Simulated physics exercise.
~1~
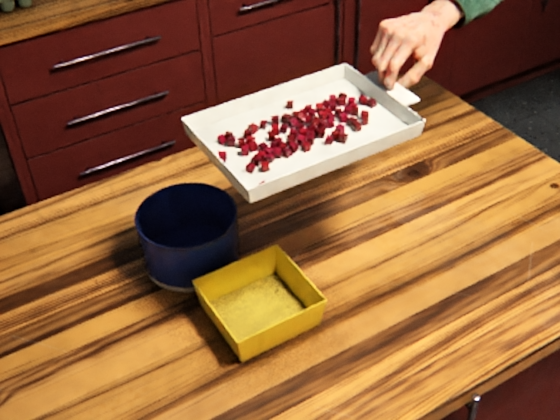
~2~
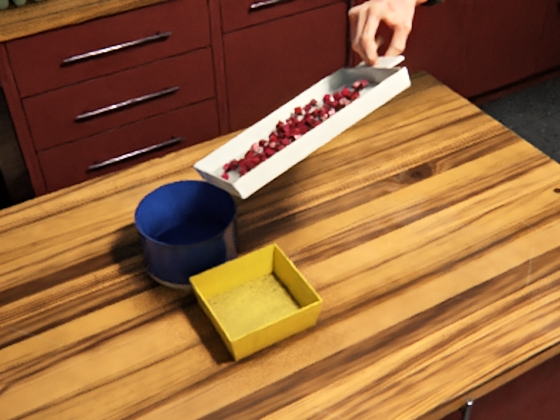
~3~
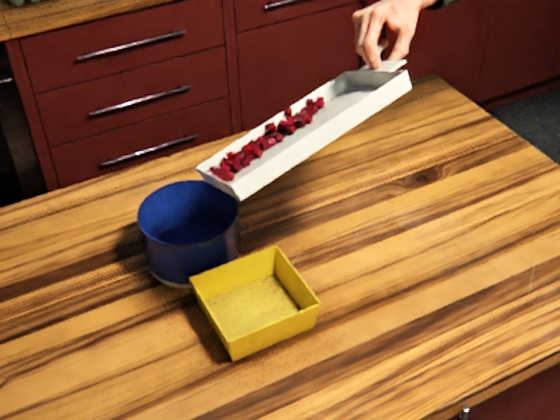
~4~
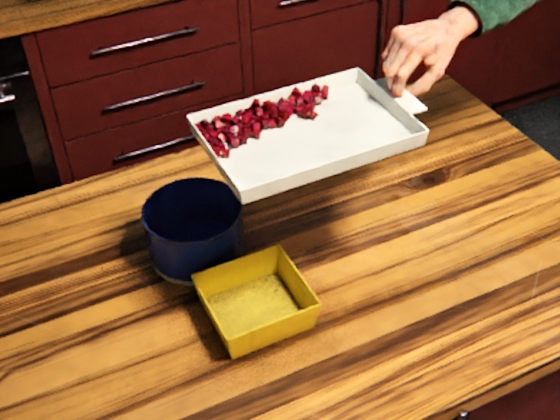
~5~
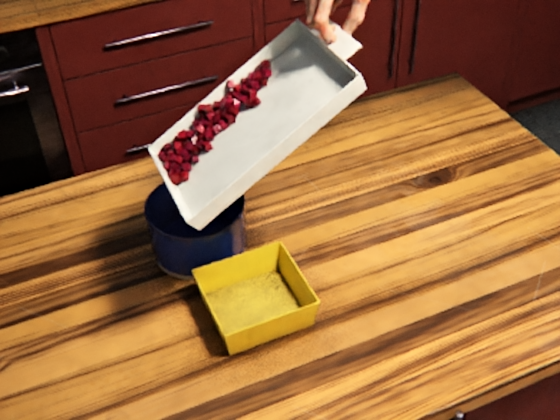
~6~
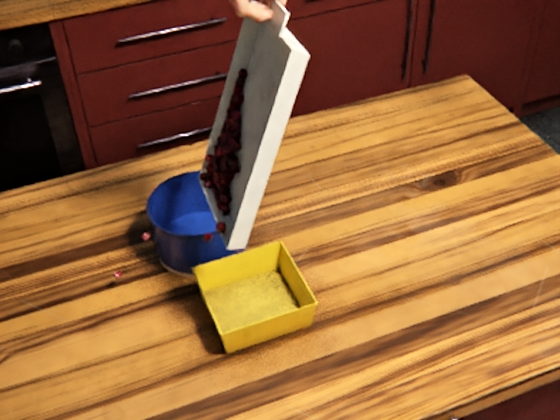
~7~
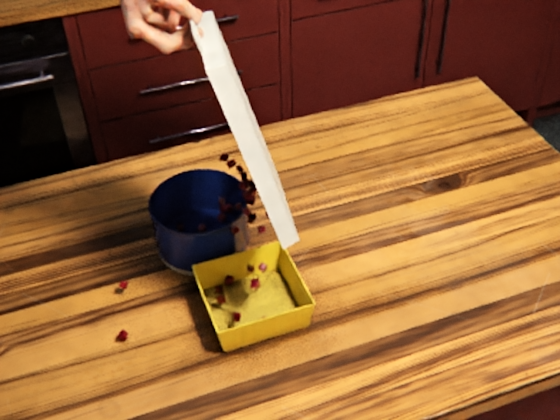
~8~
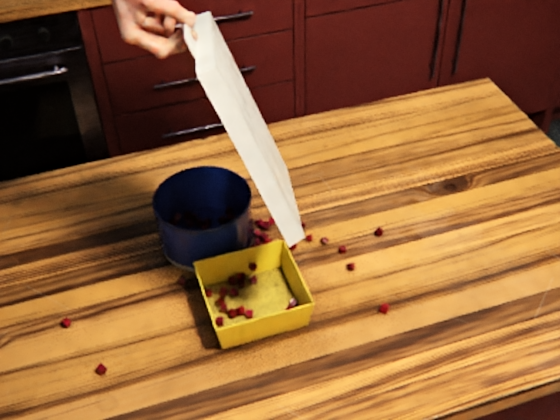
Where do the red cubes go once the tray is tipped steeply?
They are split three ways, with a sizeable share going into the blue pot, another into the yellow tin, and another falling outside both containers.
